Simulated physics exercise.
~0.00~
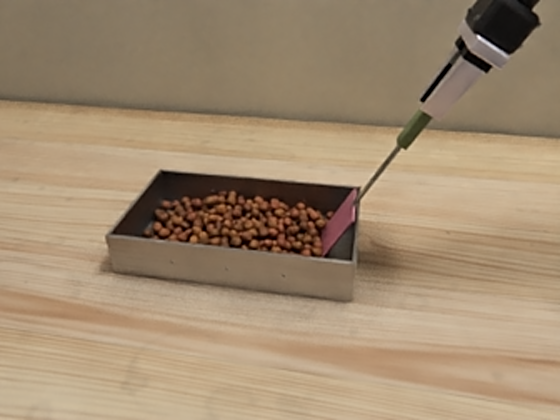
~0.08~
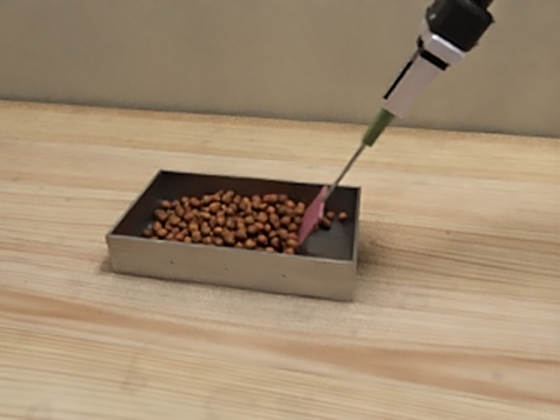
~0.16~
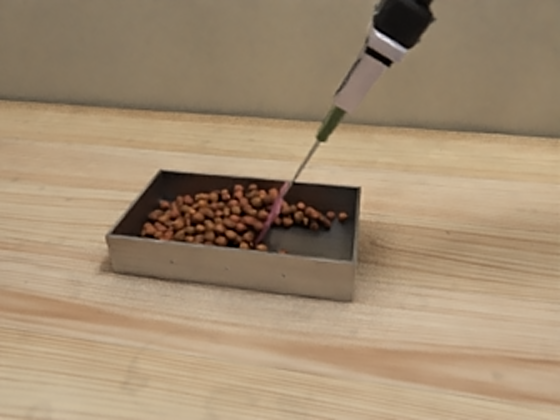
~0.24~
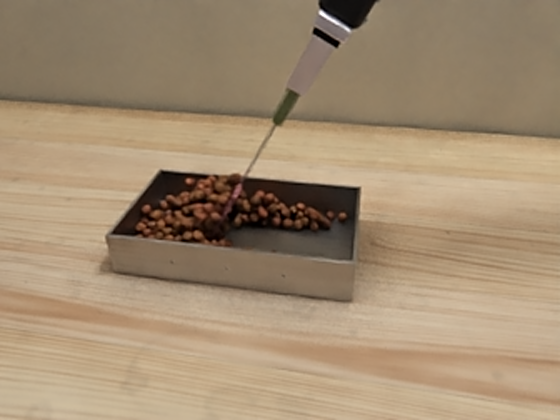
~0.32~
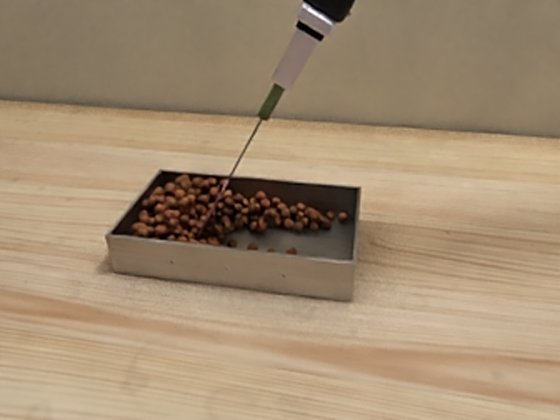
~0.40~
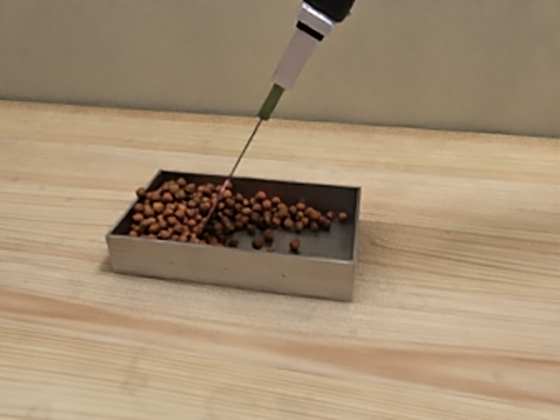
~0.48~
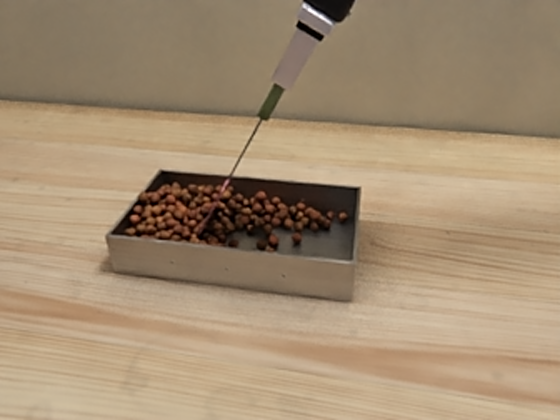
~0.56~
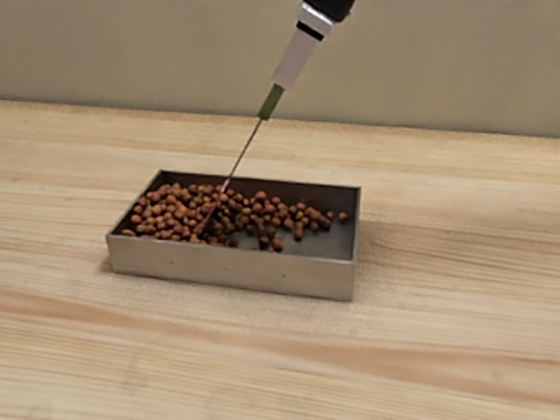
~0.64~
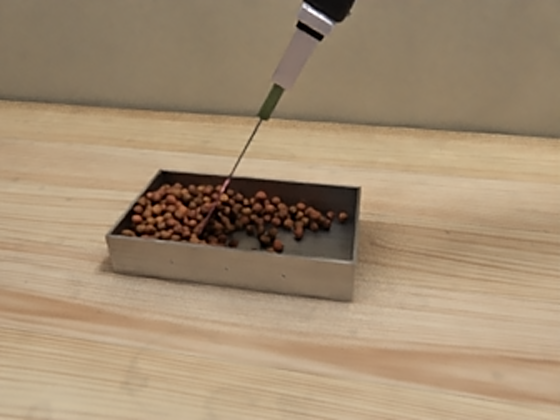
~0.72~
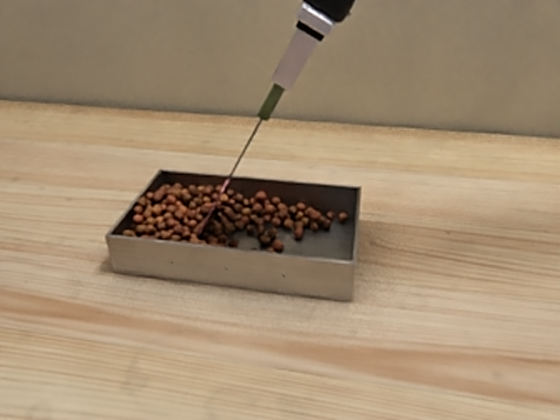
Pink paddle sweeping hazelnuts leftward in a roasting tin, piling them up, then stopping as the nuts settle inside around it.
